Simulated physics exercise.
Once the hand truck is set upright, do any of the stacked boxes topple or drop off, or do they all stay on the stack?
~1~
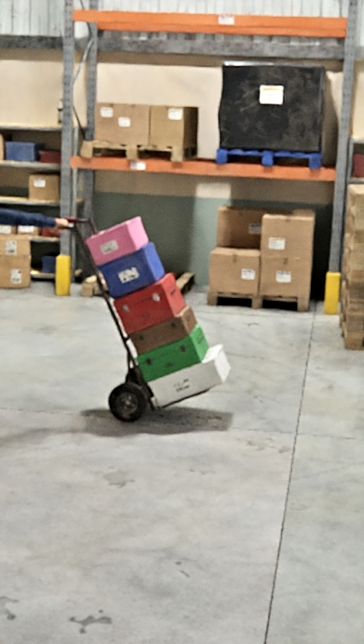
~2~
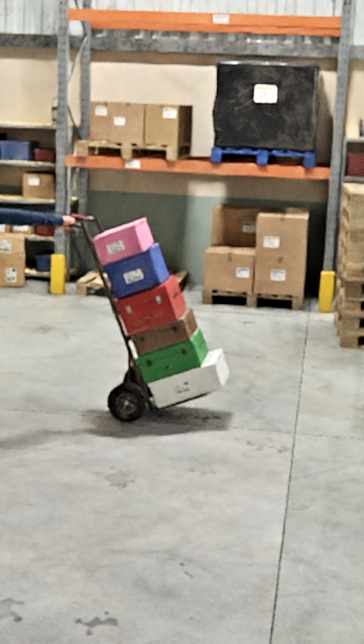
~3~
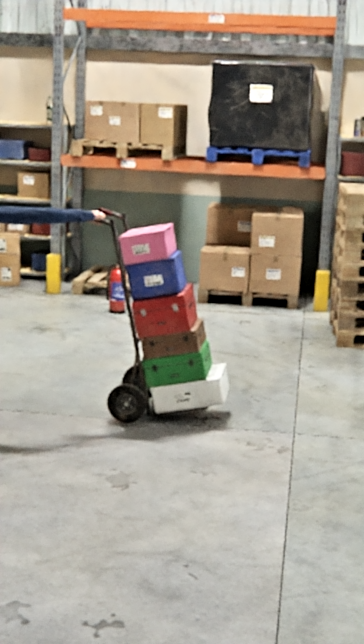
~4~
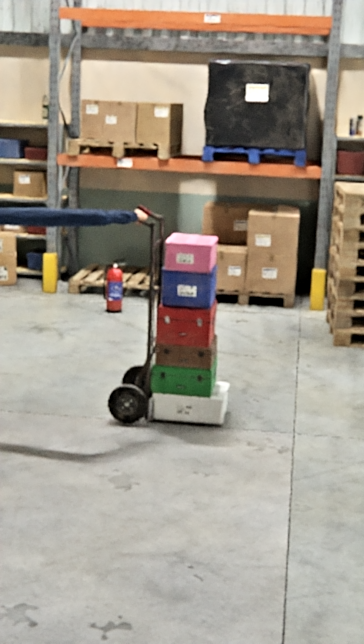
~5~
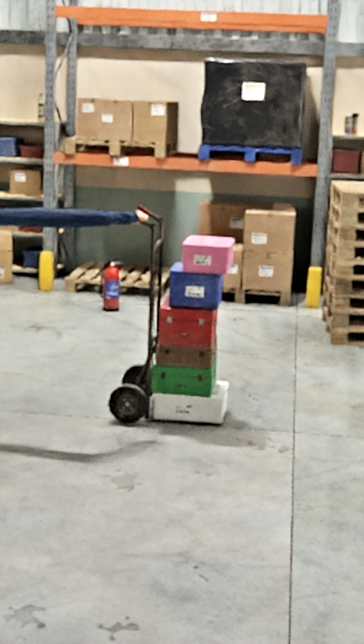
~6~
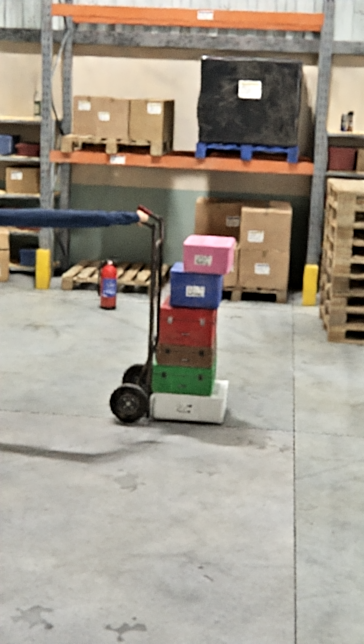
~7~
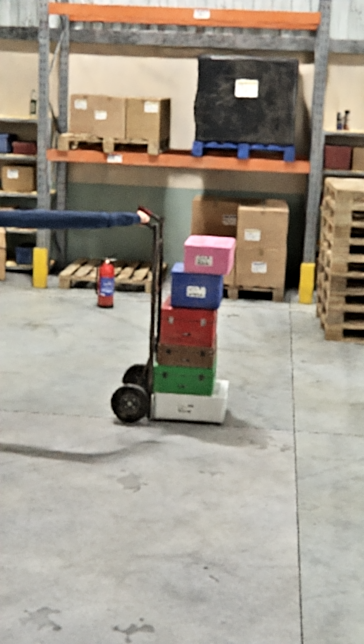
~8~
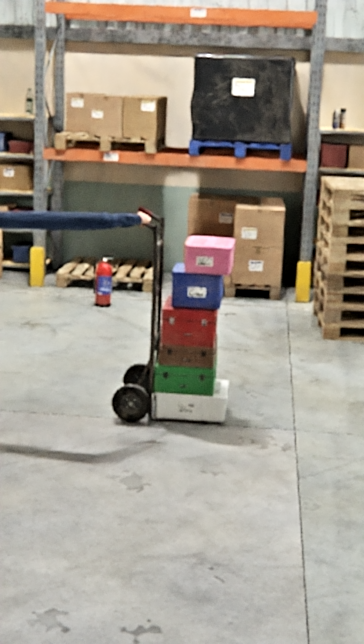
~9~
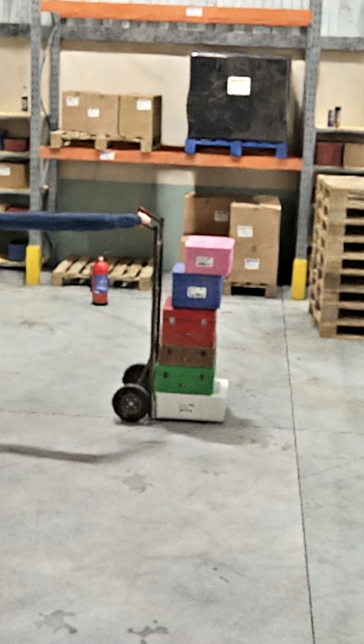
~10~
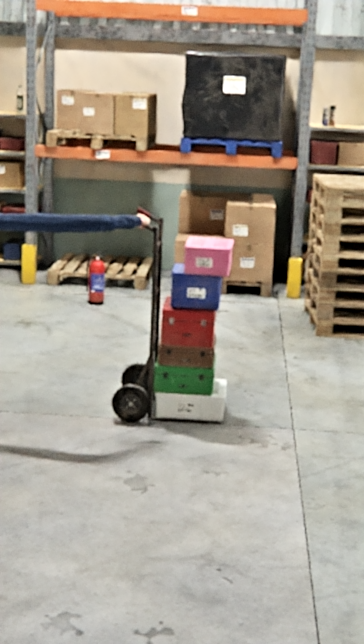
They all stay on the stack. The pink and blue boxes at the top shift to the right, but none of the boxes topples or drops off.
Arm tipping a hand truck of six stacked boxes upright in a warehouse, the top pink and blue ones sliding right but staying on.
